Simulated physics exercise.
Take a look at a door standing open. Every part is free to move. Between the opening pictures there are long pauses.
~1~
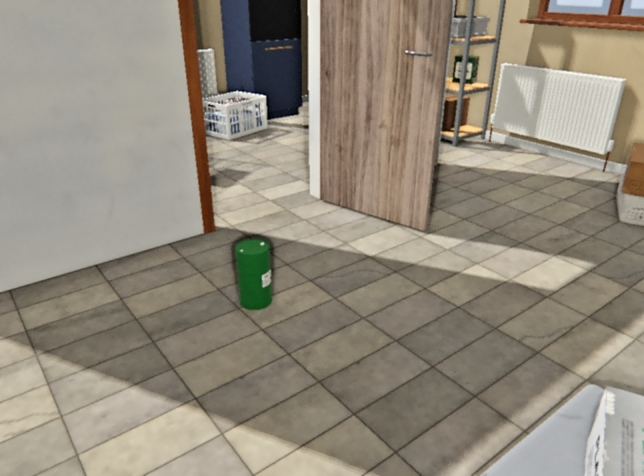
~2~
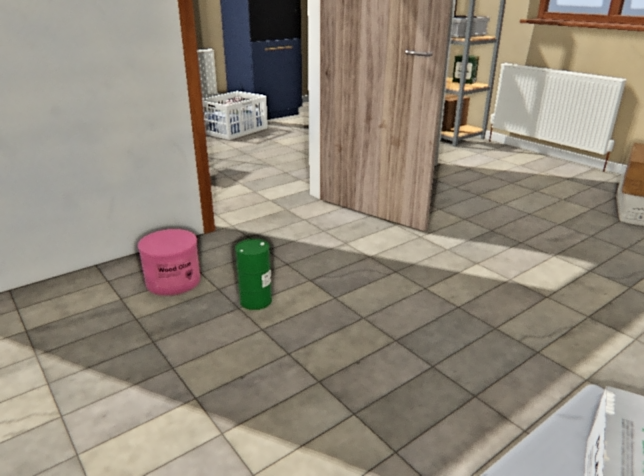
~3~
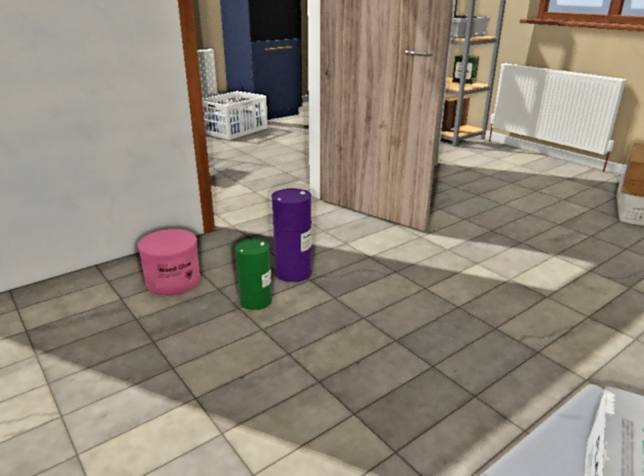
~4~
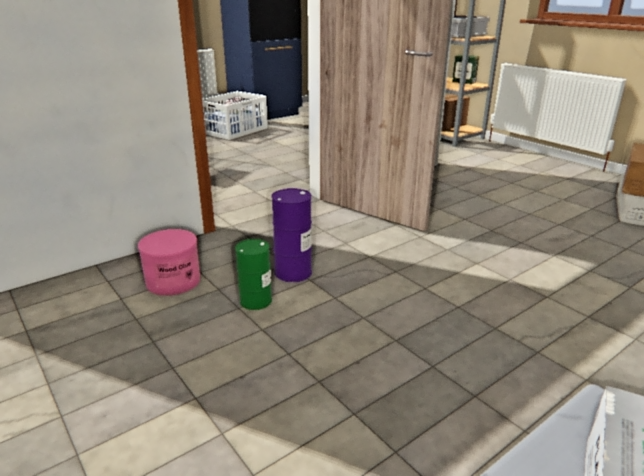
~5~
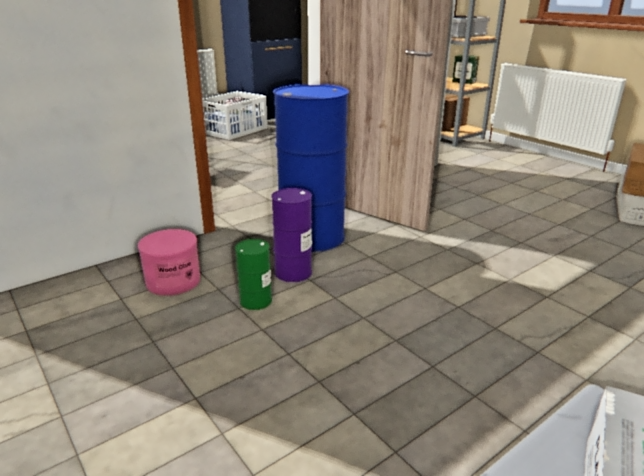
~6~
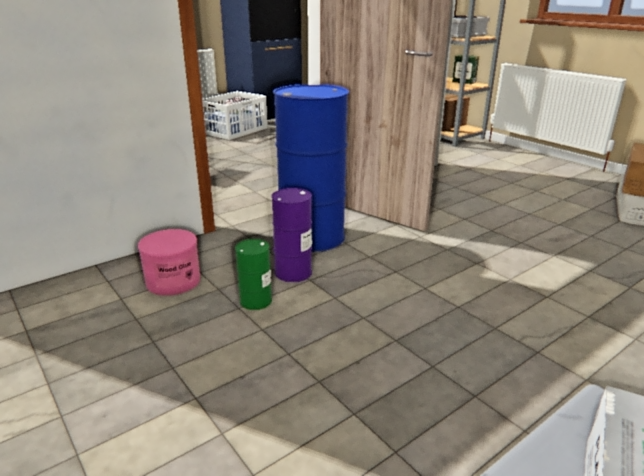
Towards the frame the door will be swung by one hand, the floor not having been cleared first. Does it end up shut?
Okay, the door ends up with a gap before the frame.
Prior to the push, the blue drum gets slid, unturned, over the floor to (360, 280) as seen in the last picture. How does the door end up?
Next, the door completes its arc.
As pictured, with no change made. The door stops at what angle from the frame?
Roughly 70 degrees open.
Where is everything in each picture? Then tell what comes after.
In the first frame, door wide open and still.
In the second frame, door wide open and still; green canister (254, 275).
In the third frame, door wide open and still; pink pail (171, 262); green canister (254, 275).
In the fourth frame, door wide open and still; purple canister (292, 235); pink pail (171, 262).
In the fifth frame, door wide open and still; green canister (254, 275); purple canister (292, 235).
In the sixth frame, door wide open and still; blue drum (312, 169); pink pail (171, 262).
Then, 0.50 s later than the last frame, door at 96°.
Then, 0.80 s later than the last frame, door at 85°.
Then, 1.10 s later than the last frame, door at 71°.
When it is over, door at 69°; all 4 as before. End places, in pixels of the last picture, blue drum near (311, 169).
